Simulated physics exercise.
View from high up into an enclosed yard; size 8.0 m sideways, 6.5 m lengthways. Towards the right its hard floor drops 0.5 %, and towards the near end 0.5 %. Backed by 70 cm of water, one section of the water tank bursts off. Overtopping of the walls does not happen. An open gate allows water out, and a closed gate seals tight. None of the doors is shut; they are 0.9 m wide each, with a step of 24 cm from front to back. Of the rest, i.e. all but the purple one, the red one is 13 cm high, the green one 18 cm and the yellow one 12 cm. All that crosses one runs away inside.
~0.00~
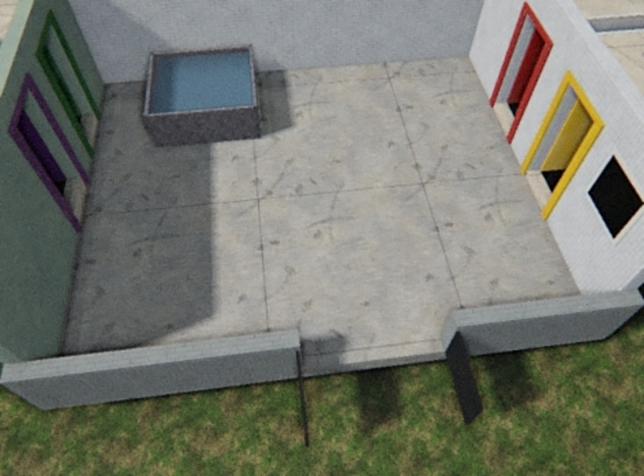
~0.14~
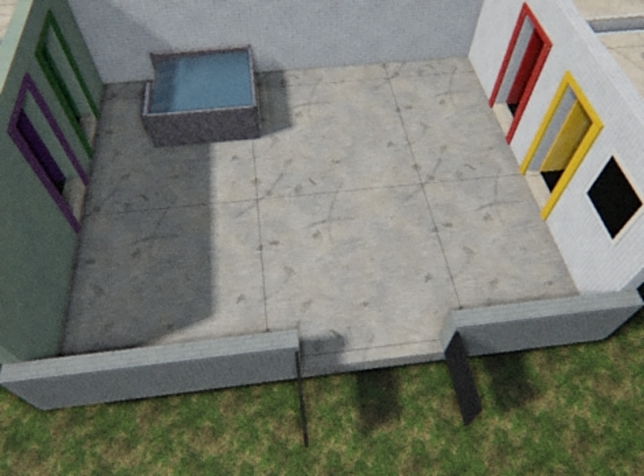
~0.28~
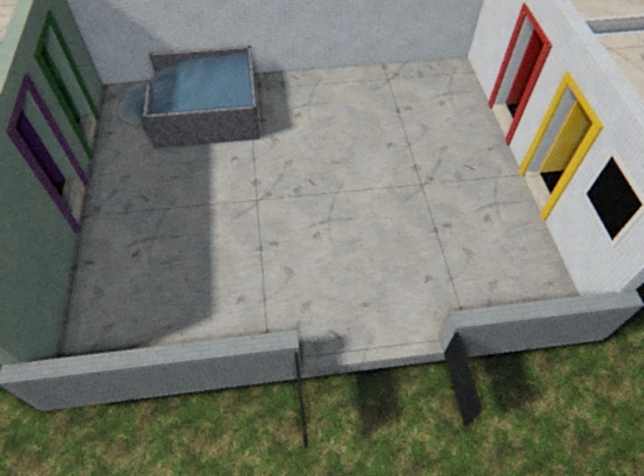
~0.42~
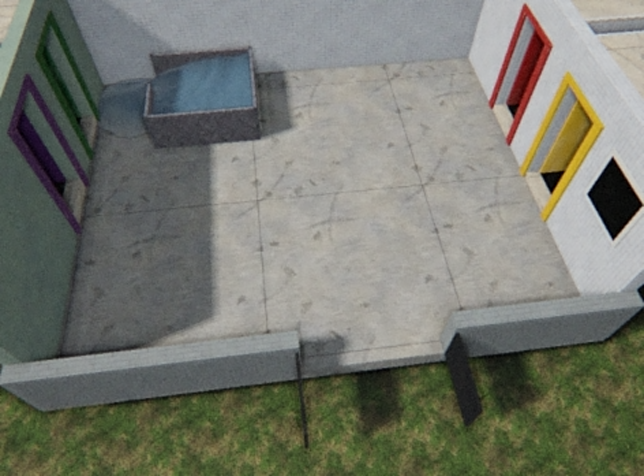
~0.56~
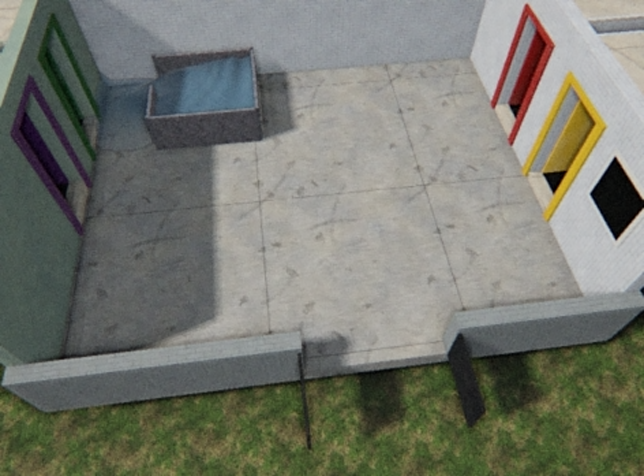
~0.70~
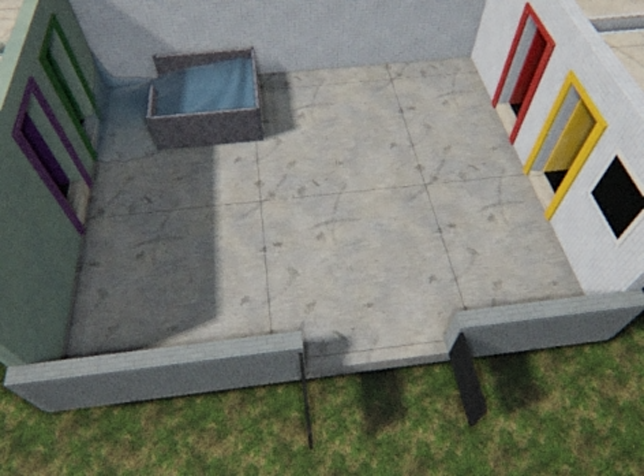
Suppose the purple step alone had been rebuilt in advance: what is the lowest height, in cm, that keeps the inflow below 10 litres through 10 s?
About 4.5 cm.
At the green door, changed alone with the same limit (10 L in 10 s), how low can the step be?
At the green door it takes roughly 29 centimetres.
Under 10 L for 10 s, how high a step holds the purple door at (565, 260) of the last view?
Roughly 6.5 cm, give or take.
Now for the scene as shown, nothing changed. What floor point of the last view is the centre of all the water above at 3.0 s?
The balance point sits at roughly (175, 140).
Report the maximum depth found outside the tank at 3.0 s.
About 32 cm at most.
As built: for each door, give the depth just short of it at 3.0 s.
In cm - red: 0, purple: 8, green: 22, yellow: 0.
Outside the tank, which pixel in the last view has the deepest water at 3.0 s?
Look close to (150, 89).
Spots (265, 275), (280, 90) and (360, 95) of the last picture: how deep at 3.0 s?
The depths come to about 1, 0 and 0 cm.
After 1.4 s water covers 5 % of the floor, deepest (55 cm) near (123, 96); 4 cm at the purple door, 0 litres in over its 26 cm step.
After 3.0 s water covers 30 % of the floor, deepest (32 cm) near (150, 89); 8 cm at the purple door, 0 litres in over its 26 cm step.
After 10.0 s water covers 75 % of the floor, deepest (10 cm) near (587, 308); 3 cm at the purple door, 0 litres in over its 26 cm step.
At the purple door as built, the water arrived by 1.2 s and peaked near 9 cm at 2.2 s.
Run again over the same 10 s with other heights there, 15 litres in over 4 cm, 4 litres over 6 cm. The limit of 10 litres is kept from about 4.5 cm up.
